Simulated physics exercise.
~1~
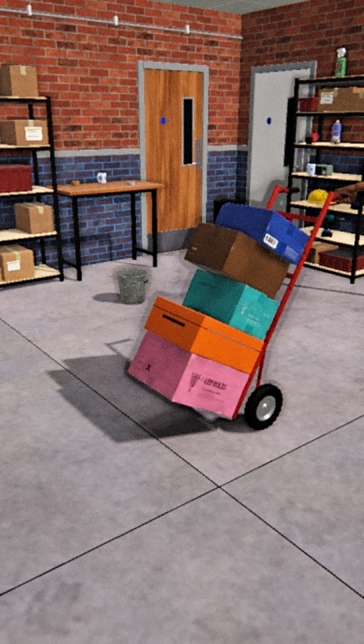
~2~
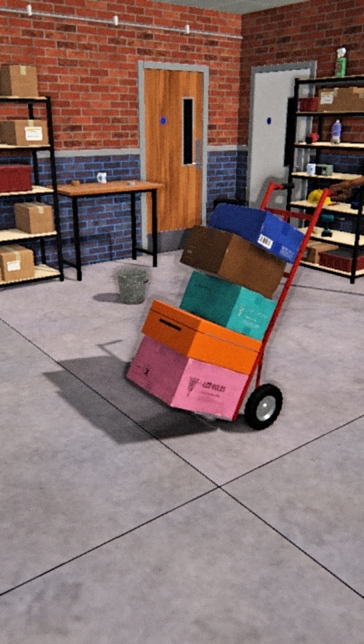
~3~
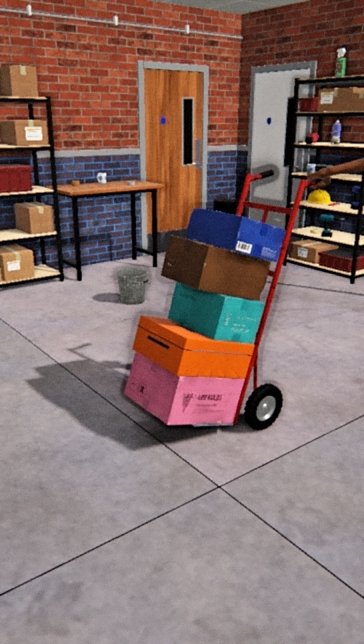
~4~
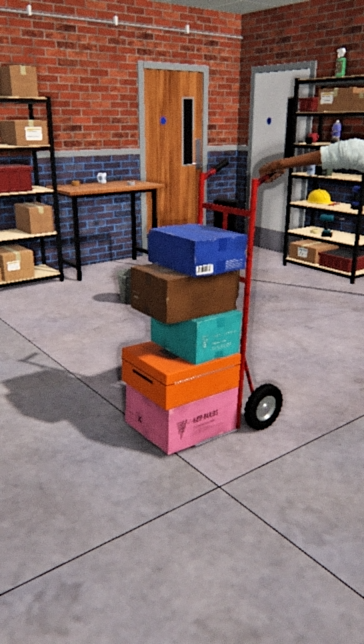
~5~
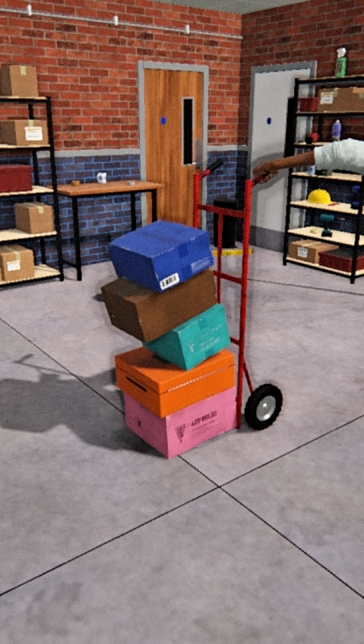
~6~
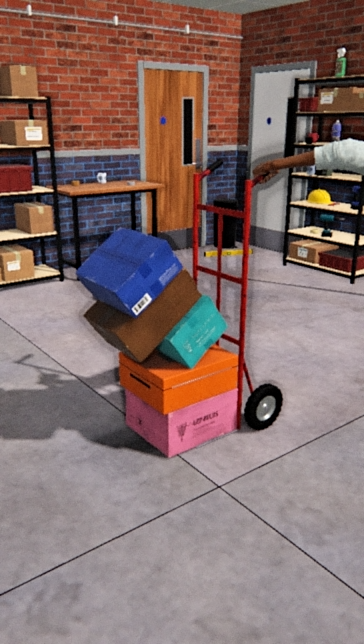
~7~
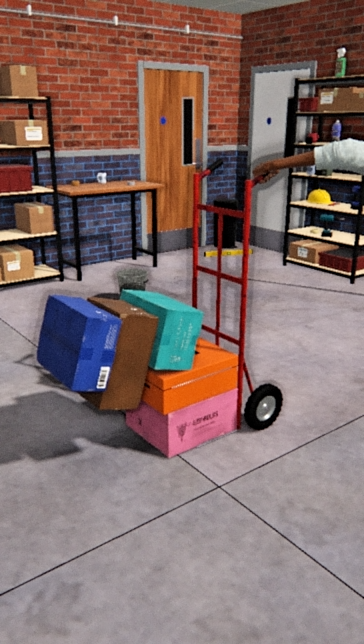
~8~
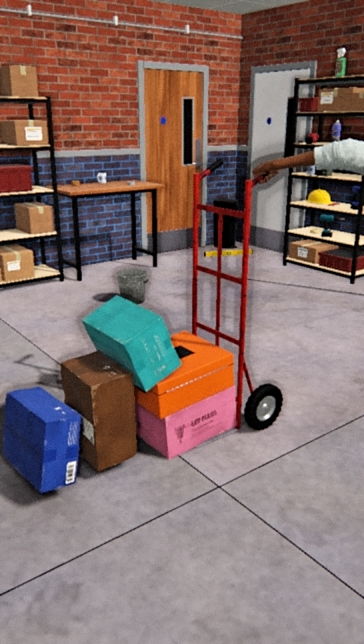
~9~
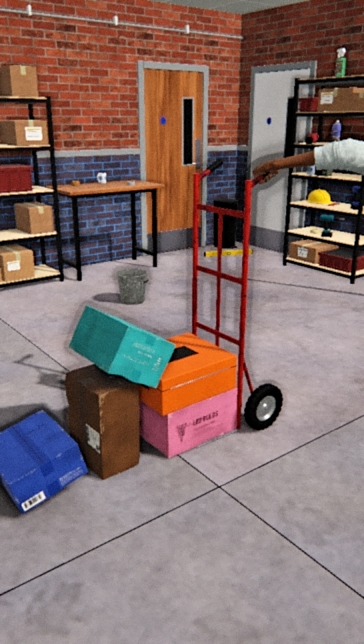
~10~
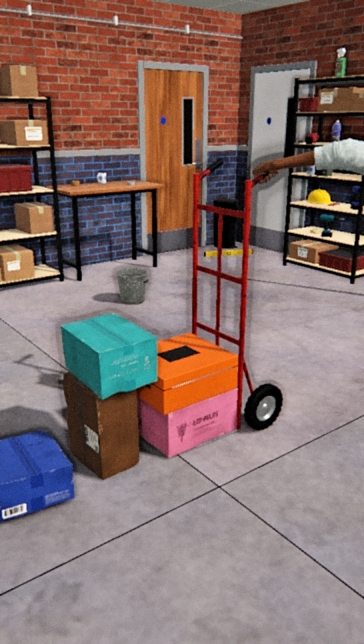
A red hand truck loaded with five stacked boxes swings upright, steadied by a hand at right, and the upper three tip left. The blue and brown boxes drop to the floor, while the turquoise one ends resting across the brown box beside the orange and pink ones.
